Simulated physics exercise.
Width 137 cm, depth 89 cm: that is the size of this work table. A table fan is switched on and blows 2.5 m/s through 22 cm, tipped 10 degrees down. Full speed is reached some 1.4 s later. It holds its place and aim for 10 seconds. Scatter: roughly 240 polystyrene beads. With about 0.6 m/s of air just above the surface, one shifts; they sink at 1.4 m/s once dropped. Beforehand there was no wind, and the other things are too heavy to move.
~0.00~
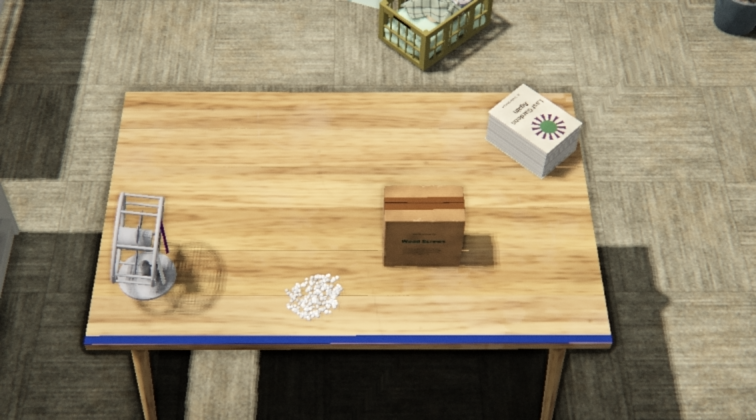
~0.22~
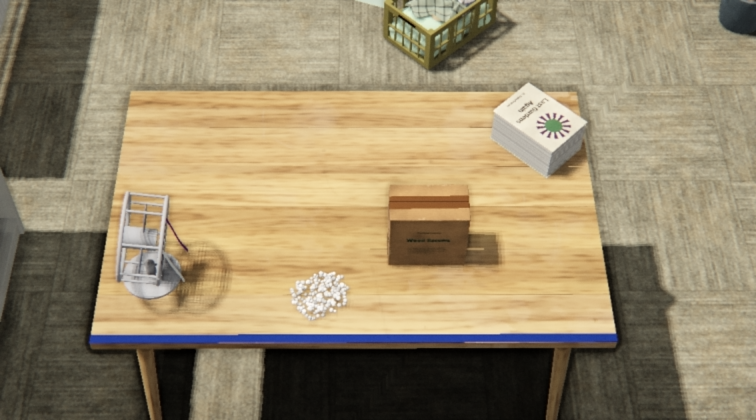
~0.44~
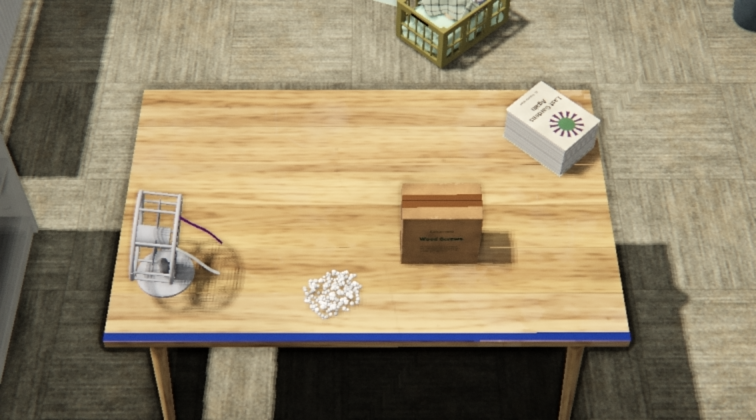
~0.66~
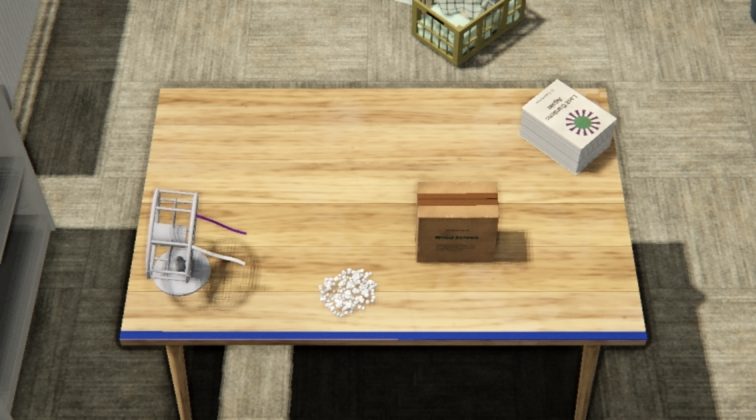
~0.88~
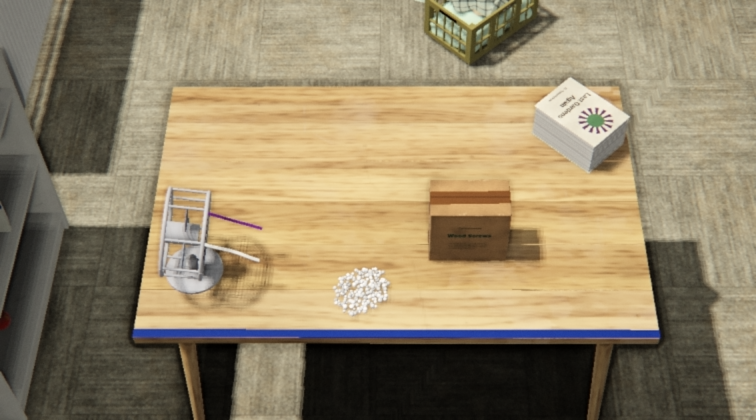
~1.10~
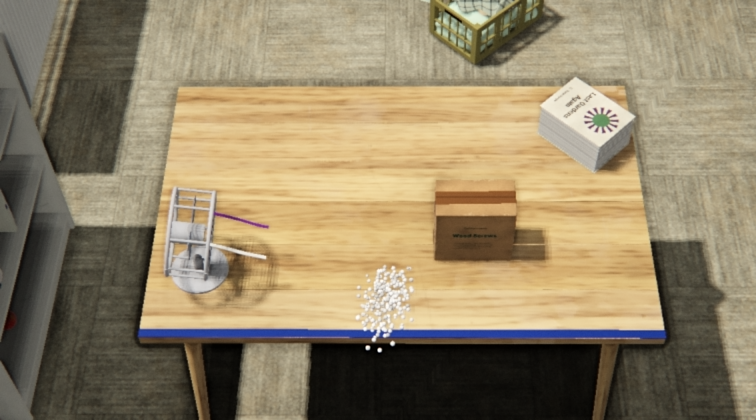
White polystyrene beads lie in a small heap near the front of a blue-edged wooden table, seen from above in a room with grey-beige carpet. A pale grey table fan with purple and white ribbons stands at left, a brown box right of centre, white books at the back right. The view slides left as the ribbons stream rightward, then the beads spread and shift right.
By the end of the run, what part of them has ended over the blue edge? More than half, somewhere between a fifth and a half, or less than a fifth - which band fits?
The greater part.
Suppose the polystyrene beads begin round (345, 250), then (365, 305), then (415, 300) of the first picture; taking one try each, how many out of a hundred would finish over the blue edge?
First try near 15 %, second near 100 %, third near 60 %.
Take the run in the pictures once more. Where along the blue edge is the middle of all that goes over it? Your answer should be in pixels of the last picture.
Median crossing point, approx. (447, 338).
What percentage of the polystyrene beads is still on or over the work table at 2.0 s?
The share then is about 0 %.
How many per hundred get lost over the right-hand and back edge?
Estimate: Right-hand ~ 3 %; back ~ 0 %.
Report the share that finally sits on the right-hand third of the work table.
Roughly 0 in a hundred.
After 2.0 s, 97 % are over the blue edge; 96 % have settled or left.
After 3.2 s, 97 % are over the blue edge; 100 % have settled or left.
After 5.5 s, 97 % are over the blue edge; 100 % have settled or left.
After 10.0 s, at the end, 97 % are over the blue edge.
